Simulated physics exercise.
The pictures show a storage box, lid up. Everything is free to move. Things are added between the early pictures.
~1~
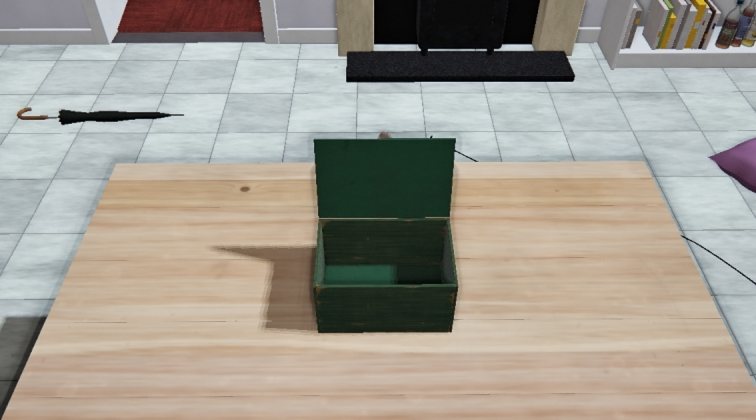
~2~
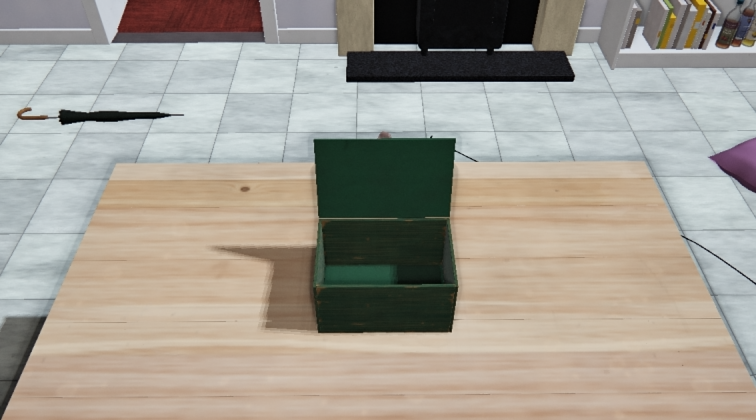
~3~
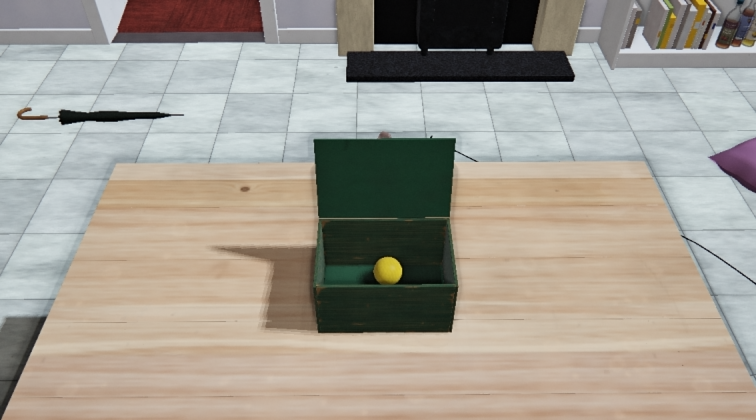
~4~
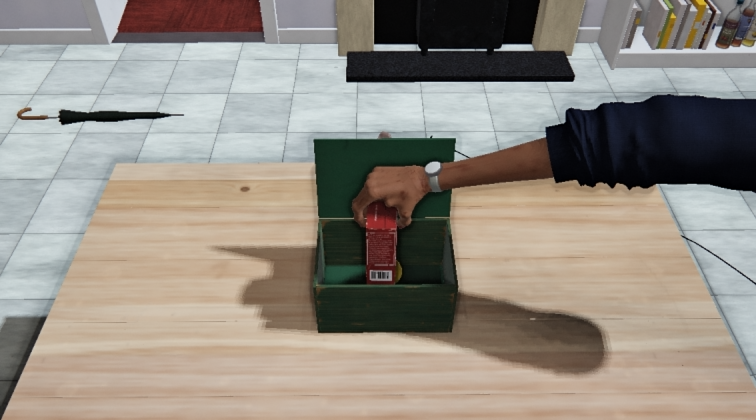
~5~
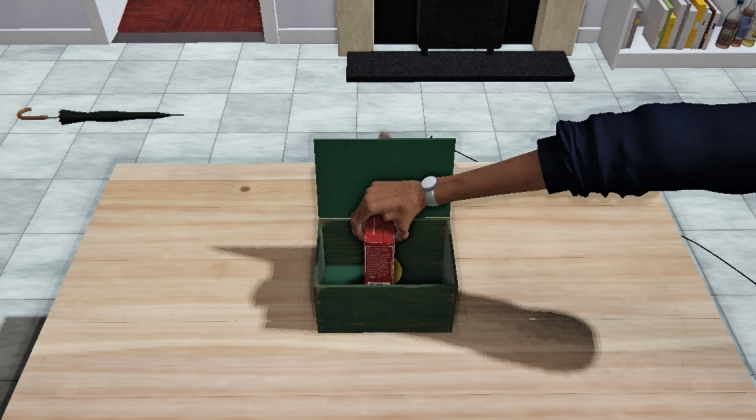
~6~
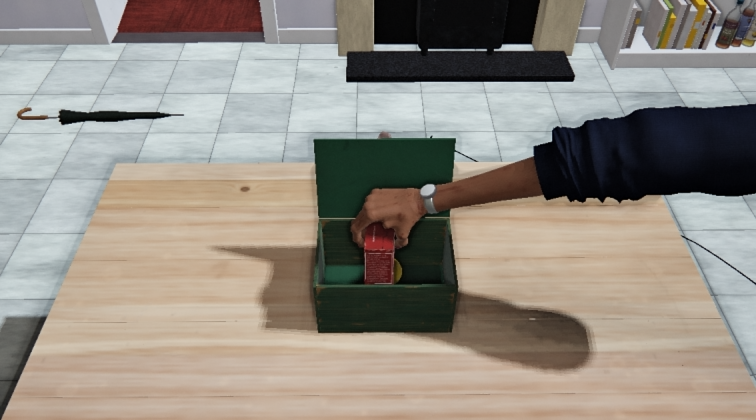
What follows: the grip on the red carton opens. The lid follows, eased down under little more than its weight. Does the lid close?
In the end the lid is held up.
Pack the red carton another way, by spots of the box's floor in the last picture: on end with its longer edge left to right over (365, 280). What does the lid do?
Then it shuts flat.
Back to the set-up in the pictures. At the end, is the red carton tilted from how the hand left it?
The red carton stays as placed.
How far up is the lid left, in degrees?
About 14°.
Then, 1.10 s later than the last frame, lid starting down; red carton moved about its own width near (379, 283).
Then, 1.80 s later than the last frame, lid 48° above the rim; red carton moved about its own width near (379, 283).
Then, 2.80 s later than the last frame, lid 15° above the rim; red carton moved about its own width near (379, 283).
When it is over, lid 15° above the rim; moved from the start, red carton; yellow lemon as before. End places, in pixels of the last picture, red carton near (379, 283).
